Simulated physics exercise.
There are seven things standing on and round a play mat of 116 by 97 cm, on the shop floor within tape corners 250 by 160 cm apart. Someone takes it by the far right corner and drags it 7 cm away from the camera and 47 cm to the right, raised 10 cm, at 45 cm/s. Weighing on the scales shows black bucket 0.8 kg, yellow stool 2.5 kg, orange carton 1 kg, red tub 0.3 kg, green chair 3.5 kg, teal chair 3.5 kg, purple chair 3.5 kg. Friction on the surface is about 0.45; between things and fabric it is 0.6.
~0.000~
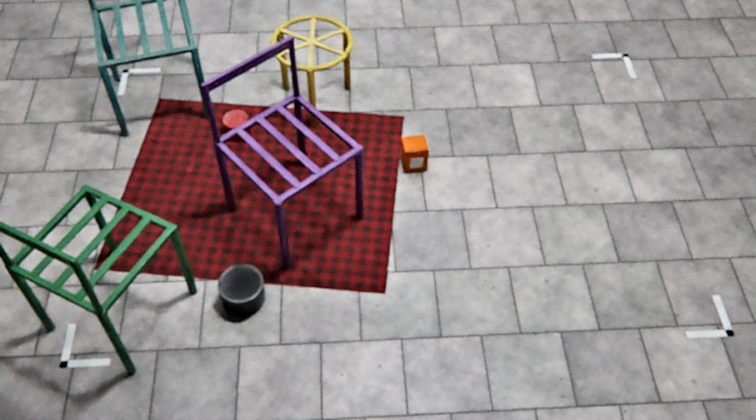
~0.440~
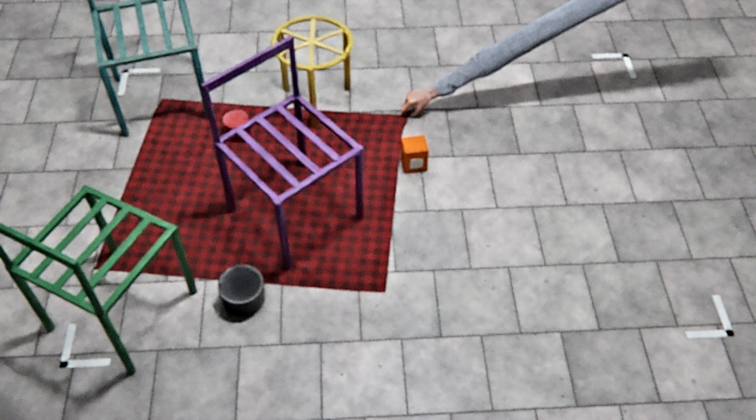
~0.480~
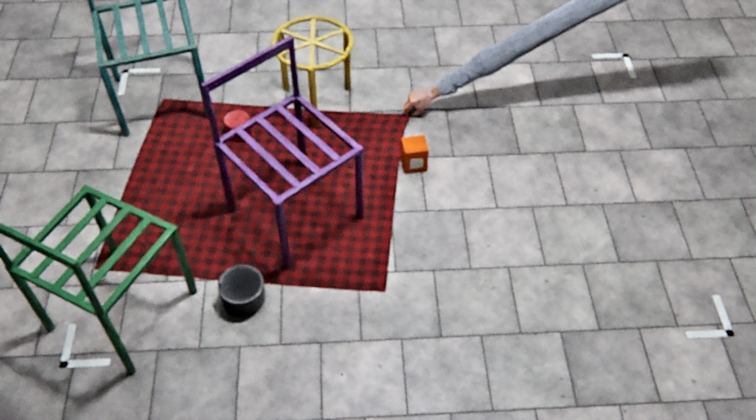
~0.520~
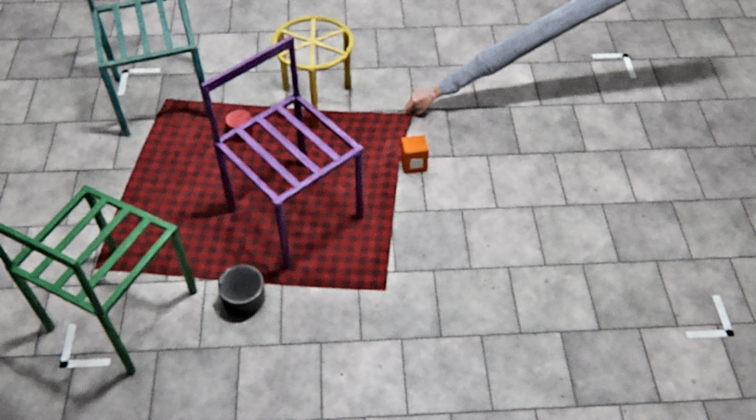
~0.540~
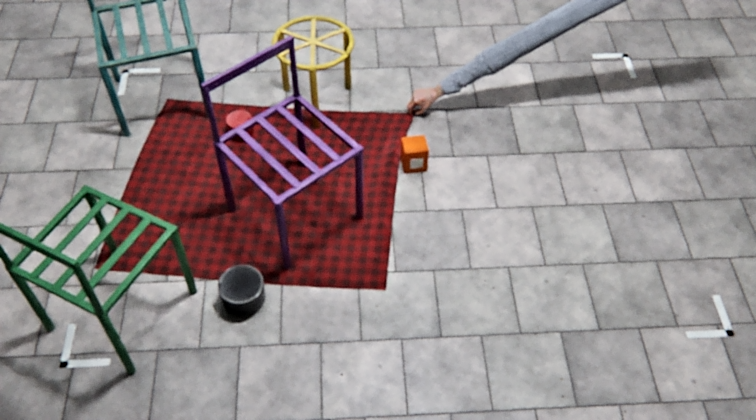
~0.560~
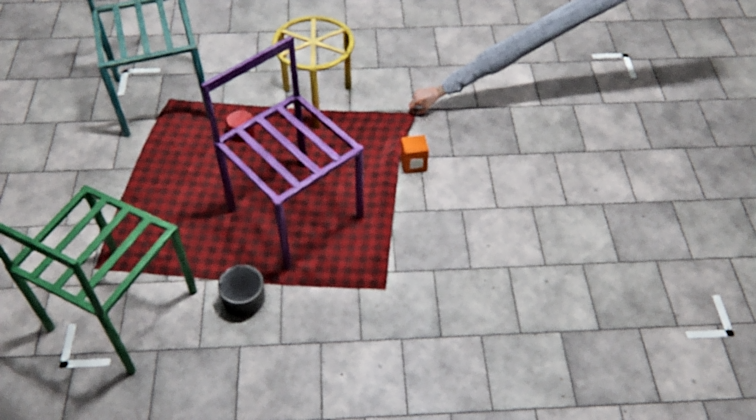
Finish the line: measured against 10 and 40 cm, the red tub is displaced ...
... a large distance.
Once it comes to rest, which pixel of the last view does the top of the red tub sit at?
It comes to rest close to (341, 101).
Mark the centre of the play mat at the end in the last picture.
Close to (369, 159) in pixels.
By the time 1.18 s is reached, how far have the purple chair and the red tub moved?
The purple chair has shifted 15 cm and the red tub 30 cm.
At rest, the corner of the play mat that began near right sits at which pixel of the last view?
In the final picture it's somewhere around (484, 230).
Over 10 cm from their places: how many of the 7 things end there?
The number is 3.
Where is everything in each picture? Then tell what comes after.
Play mat corners (404, 116) (385, 294), in the first frame.
Play mat corners (386, 292); grip (407, 115), in the second frame.
Play mat corners (386, 292); grip (409, 115), in the third frame.
Play mat corners (386, 291); grip (411, 114), in the fourth frame.
Play mat corners (386, 290); grip (413, 114), in the fifth frame.
Play mat corners (386, 290); grip (414, 113), in the sixth frame.
After 0.9 s, middle of the play mat at (296, 180); red tub 16 cm off its start, purple chair 7 cm off its start, green chair 3 cm off its start.
After 1.2 s, middle of the play mat at (332, 174); red tub 30 cm off its start, purple chair 15 cm off its start, orange carton 9 cm off its start.
After 1.5 s, middle of the play mat at (355, 165); red tub 43 cm off its start at (329, 103), purple chair 20 cm off its start at (340, 141), orange carton 14 cm off its start at (445, 136).
After 1.8 s, middle of the play mat at (369, 159); red tub 48 cm off its start, purple chair 23 cm off its start, orange carton 18 cm off its start.
After 2.4 s, middle of the play mat at (369, 159); red tub 48 cm off its start at (341, 101), orange carton on its side, 24 cm off its start at (469, 161), purple chair 23 cm off its start at (348, 134), yellow stool 10 cm off its start at (334, 41).
